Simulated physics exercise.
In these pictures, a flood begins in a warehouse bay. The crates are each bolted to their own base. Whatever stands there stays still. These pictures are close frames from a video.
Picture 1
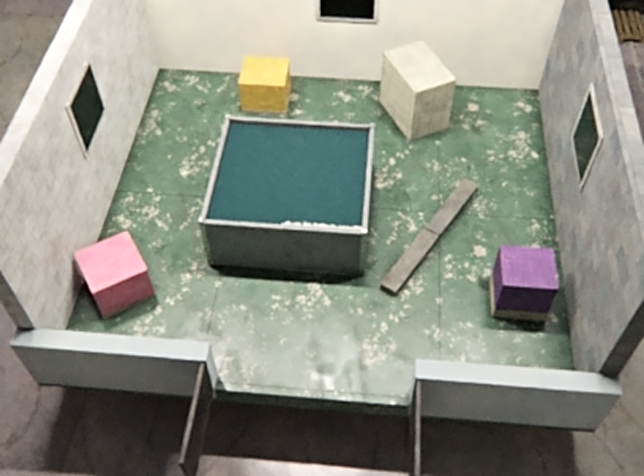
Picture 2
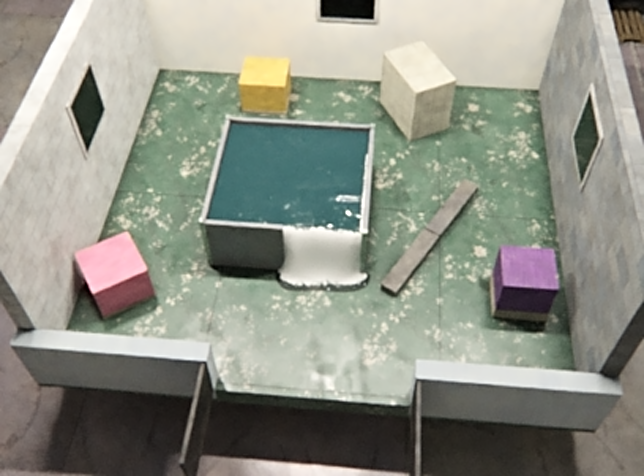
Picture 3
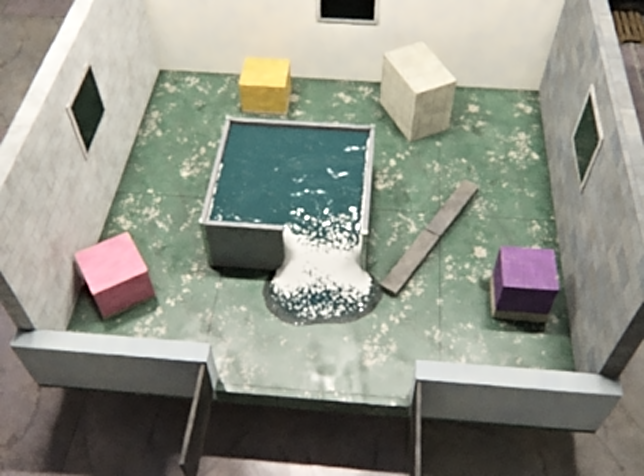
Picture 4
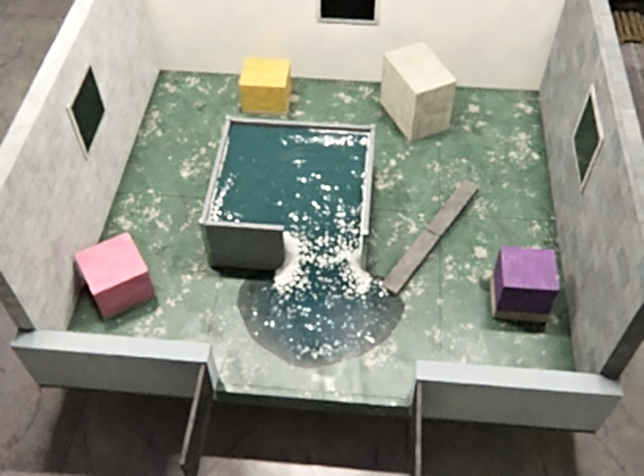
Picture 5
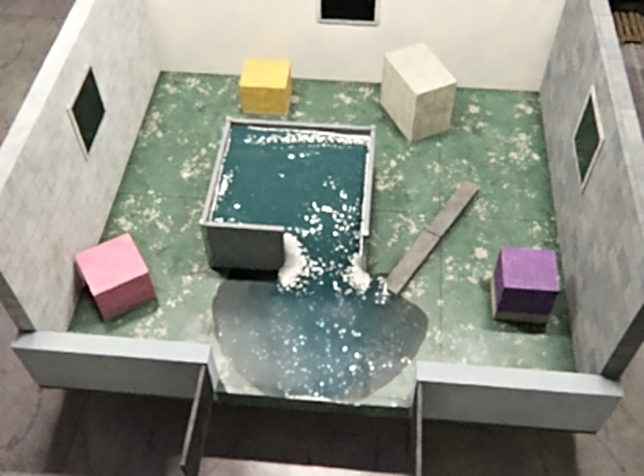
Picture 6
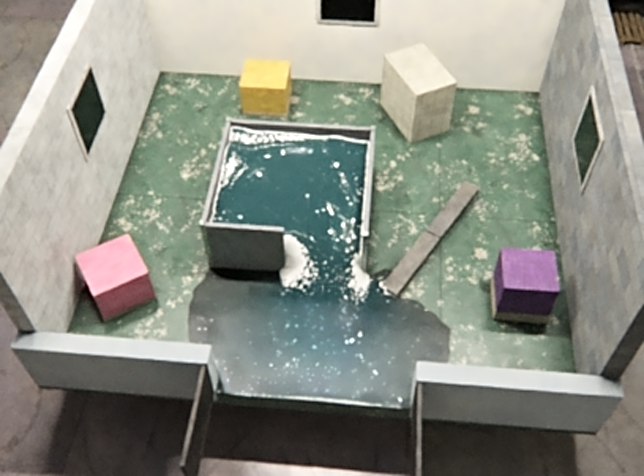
Water poured through a gap in the front of a square tank, splashed white onto the green floor, and spread forward in a widening dark pool between the pink and purple blocks.
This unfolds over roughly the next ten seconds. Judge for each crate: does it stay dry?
One by one: The yellow crate is going to stay clear of the water; the pink crate is going to be reached by the water; the purple crate is going to stay clear of the water.
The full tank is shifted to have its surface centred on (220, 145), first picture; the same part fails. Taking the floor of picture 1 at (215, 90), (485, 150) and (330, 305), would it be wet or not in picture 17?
Results in order - left untouched, left untouched, swamped.
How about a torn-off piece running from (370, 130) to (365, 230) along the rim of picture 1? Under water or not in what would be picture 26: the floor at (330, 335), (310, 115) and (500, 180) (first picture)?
One after the other: Flooded, covered, wet.
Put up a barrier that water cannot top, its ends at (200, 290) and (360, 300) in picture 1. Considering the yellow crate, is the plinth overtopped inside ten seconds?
As for the yellow crate, it gets flooded.
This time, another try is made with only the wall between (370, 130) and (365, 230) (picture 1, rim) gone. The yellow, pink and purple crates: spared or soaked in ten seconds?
Yellow: Flooded, pink: Flooded, purple: Flooded.
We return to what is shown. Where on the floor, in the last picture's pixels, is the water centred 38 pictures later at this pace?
Roughly (343, 251) in the last picture.
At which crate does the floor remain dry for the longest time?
I'd pick the one in yellow.
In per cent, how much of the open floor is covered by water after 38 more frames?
Estimate: Some 50 in a hundred.
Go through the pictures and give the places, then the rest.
In the first picture, still water in the tank at (292, 175).
In the second picture, water pours out at (323, 258) and has run to (366, 276).
In the third picture, water pours out at (323, 259) and has run to (286, 316).
In the fourth picture, the front is at a hidden place, out from the gap at (323, 260).
In the fifth picture, water pours out at (324, 261) and has run to a hidden place.
In the sixth picture, water pours out at (324, 261) and has run to a hidden place.
A moment on, water covers 20 % of the floor; the yellow crate not reached, the pink crate water round its plinth, the purple crate not reached.
Next, water covers 25 % of the floor; the yellow crate not reached, the pink crate water round its plinth, the purple crate water round its plinth.
Then, water covers 35 % of the floor; the yellow crate not reached, the pink crate water round its plinth, the purple crate water round its plinth.
Later, water covers 50 % of the floor; the yellow crate not reached, the pink crate water round its plinth, the purple crate water round its plinth.
In the end, water covers 55 % of the floor; the yellow crate stayed above the water, the pink crate was topped, the purple crate stayed above the water.
